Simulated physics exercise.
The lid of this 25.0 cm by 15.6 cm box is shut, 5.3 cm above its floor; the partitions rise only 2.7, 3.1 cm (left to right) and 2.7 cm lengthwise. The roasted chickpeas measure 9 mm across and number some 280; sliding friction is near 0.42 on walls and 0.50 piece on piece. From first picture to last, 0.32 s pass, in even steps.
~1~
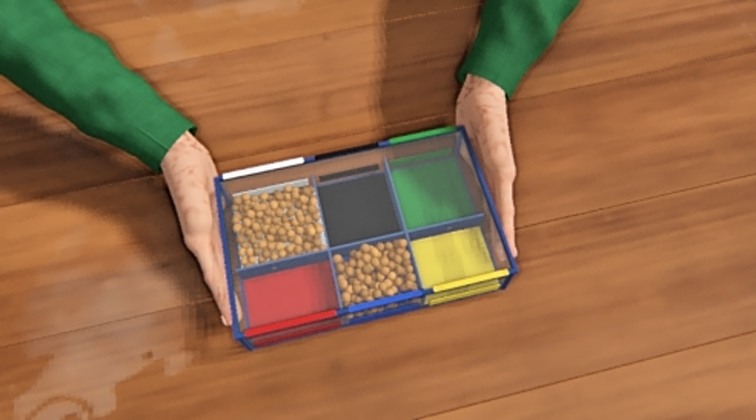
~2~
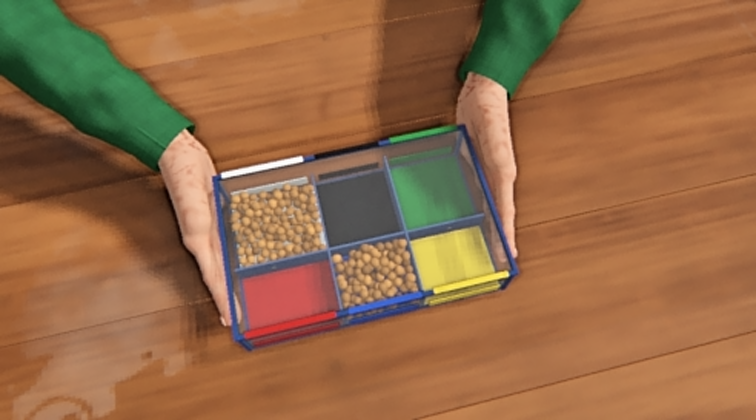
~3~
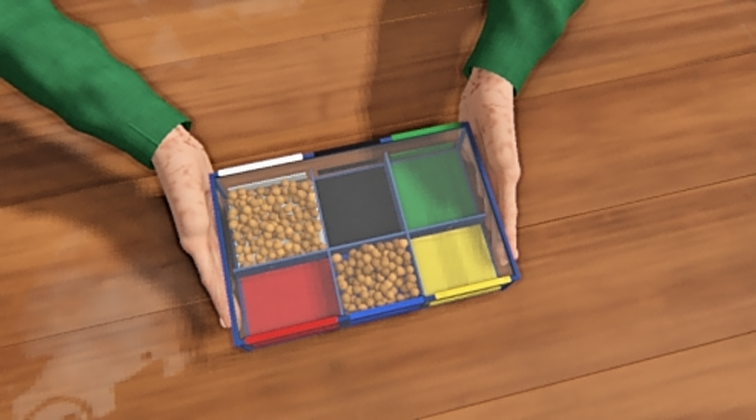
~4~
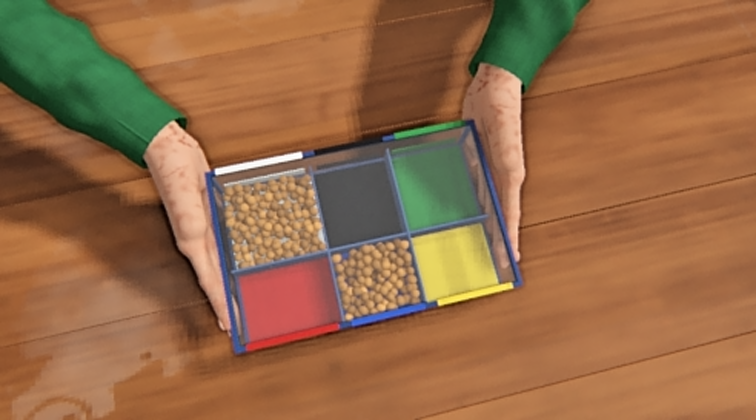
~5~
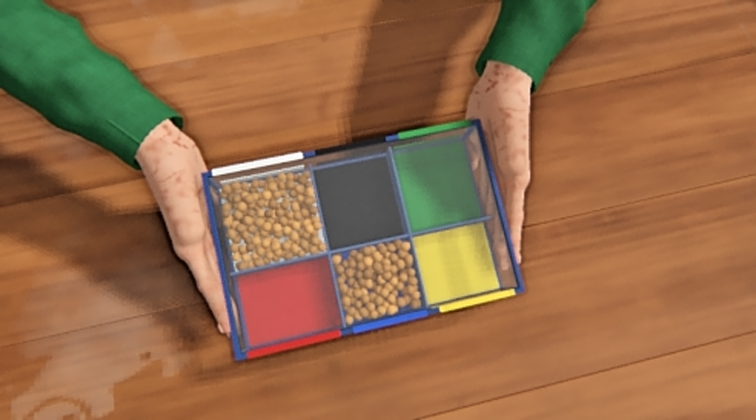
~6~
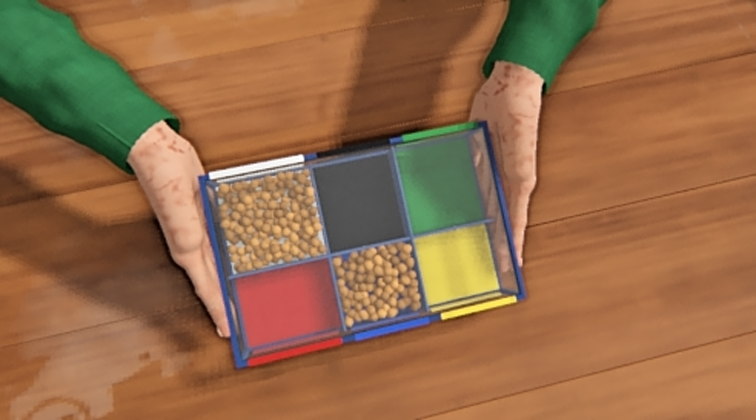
Clear divided box of roasted chickpeas and coloured compartments tilting slightly between two hands in green sleeves above a wooden surface.
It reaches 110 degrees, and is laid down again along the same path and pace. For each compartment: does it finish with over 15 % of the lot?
Red compartment: Over; blue compartment: Over; green compartment: Under; yellow compartment: Under; white compartment: Under; black compartment: Under.
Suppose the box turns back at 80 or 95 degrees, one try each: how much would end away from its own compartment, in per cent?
Some 25 and 45 per cent.
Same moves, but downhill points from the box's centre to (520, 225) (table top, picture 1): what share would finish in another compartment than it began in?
Some 95 per cent.
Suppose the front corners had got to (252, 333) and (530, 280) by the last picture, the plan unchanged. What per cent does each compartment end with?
Red 0; blue 40; green 0; yellow 55; white 0; black 0.
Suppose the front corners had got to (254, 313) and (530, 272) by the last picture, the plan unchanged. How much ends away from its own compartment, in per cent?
Then about 95 per cent.
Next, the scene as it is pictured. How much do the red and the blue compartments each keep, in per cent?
Red 45; blue 50.
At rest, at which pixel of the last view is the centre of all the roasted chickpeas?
At about (344, 302).
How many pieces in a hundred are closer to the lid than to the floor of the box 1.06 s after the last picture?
About 70 per cent.
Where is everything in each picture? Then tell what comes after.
Box tilt 0 degrees, front corners at (239, 334) and (513, 269); blue 45 %, white 55 %, in the first frame.
Box tilt 2 degrees, front corners at (239, 336) and (513, 271), in the second frame.
Box tilt 6 degrees, front corners at (239, 341) and (515, 276), lowest corner right front, in the third frame.
Box tilt 12 degrees, front corners at (240, 347) and (517, 282), lowest corner right front, in the fourth frame.
Box tilt 18 degrees, front corners at (241, 354) and (519, 288), lowest corner right front, in the fifth frame.
Box tilt 24 degrees, front corners at (241, 362) and (520, 295), lowest corner right front; blue 45 %, white 55 %, in the sixth frame.
Then, 1.06 s after the last picture, tilt 109 degrees; red 40 %, blue 50 %, white 10 %.
Then, 1.76 s after the last picture, tilt 48 degrees; red 45 %, blue 50 %, yellow 5 %.
Then, 2.49 s after the last picture, tilt 0 degrees; red 50 %, blue 50 %, yellow 5 %.
In the end, red 45 %, blue 50 %, green 0 %, yellow 5 %, white 0 %, black 0 %.
